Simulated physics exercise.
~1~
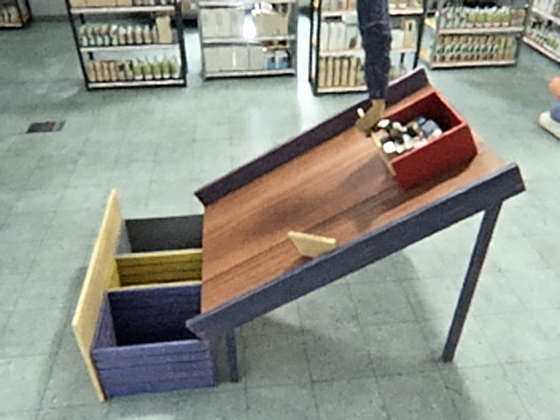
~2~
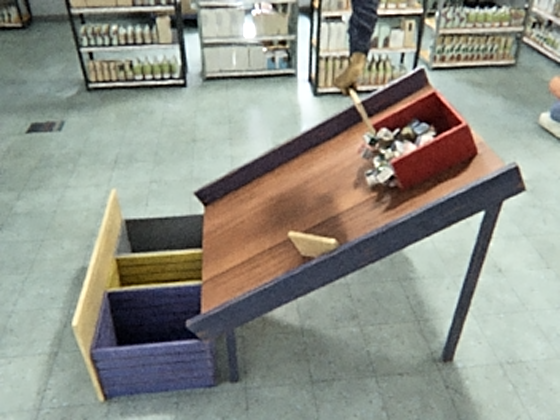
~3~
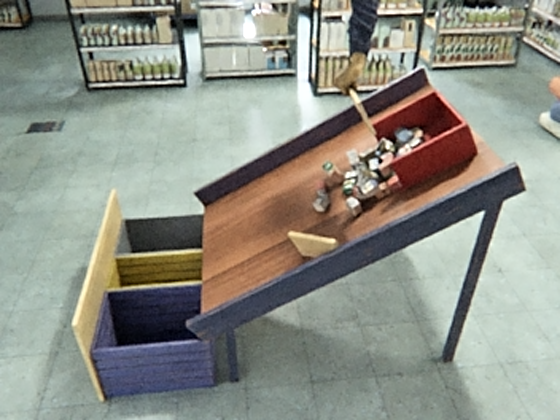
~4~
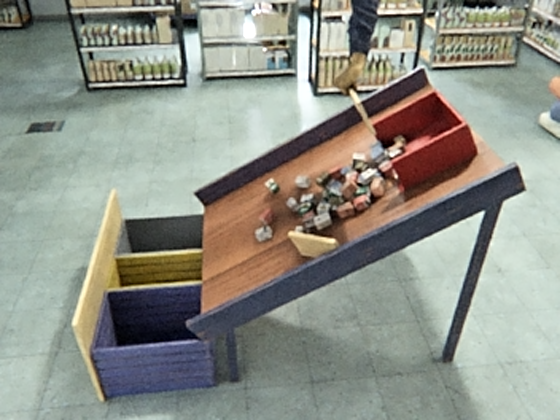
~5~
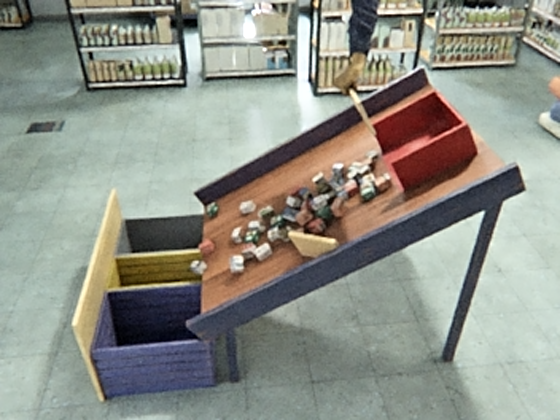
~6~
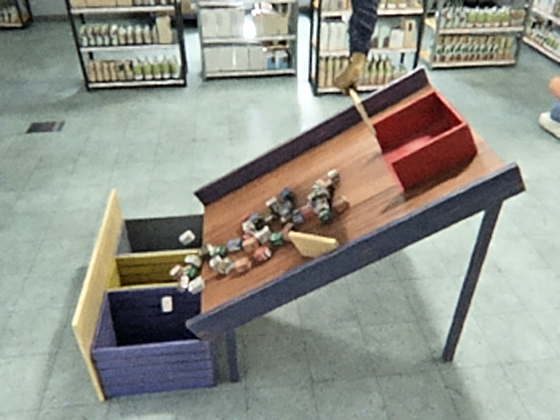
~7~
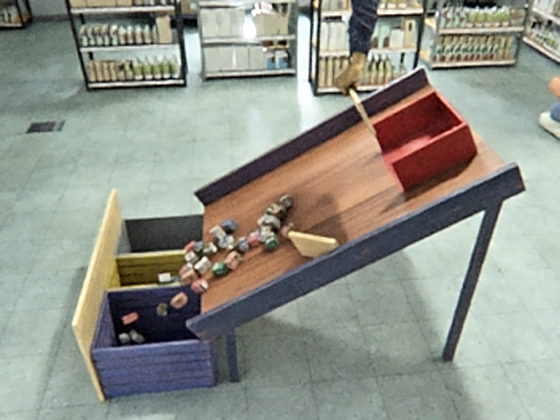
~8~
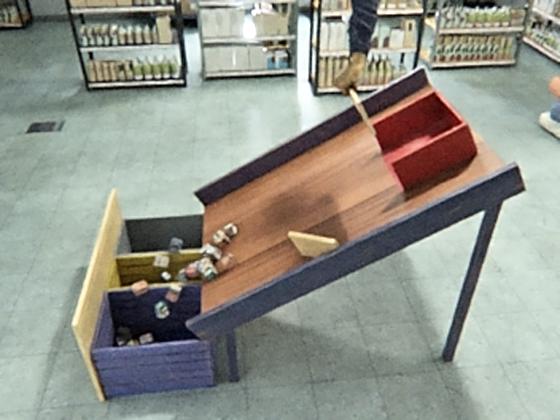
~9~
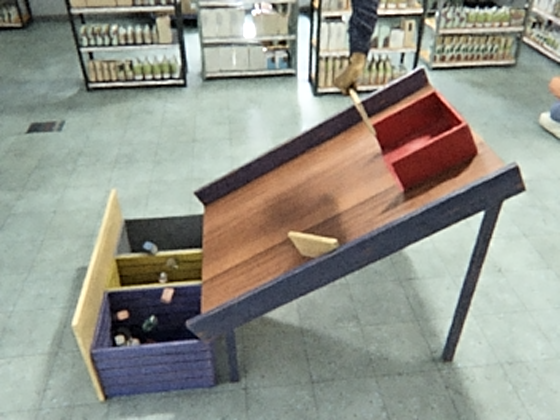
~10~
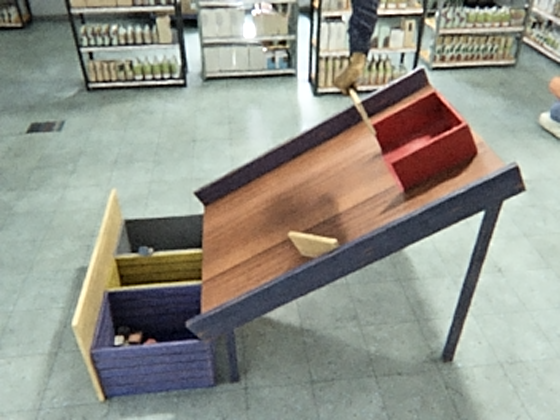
The video shows a gloved hand pulling a gate from a red pen atop a sloping wooden table, releasing small cartons that tumble down left past an angled board and drop into the tubs below, leaving the slope and pen empty, with some cartons visible in the blue tub.
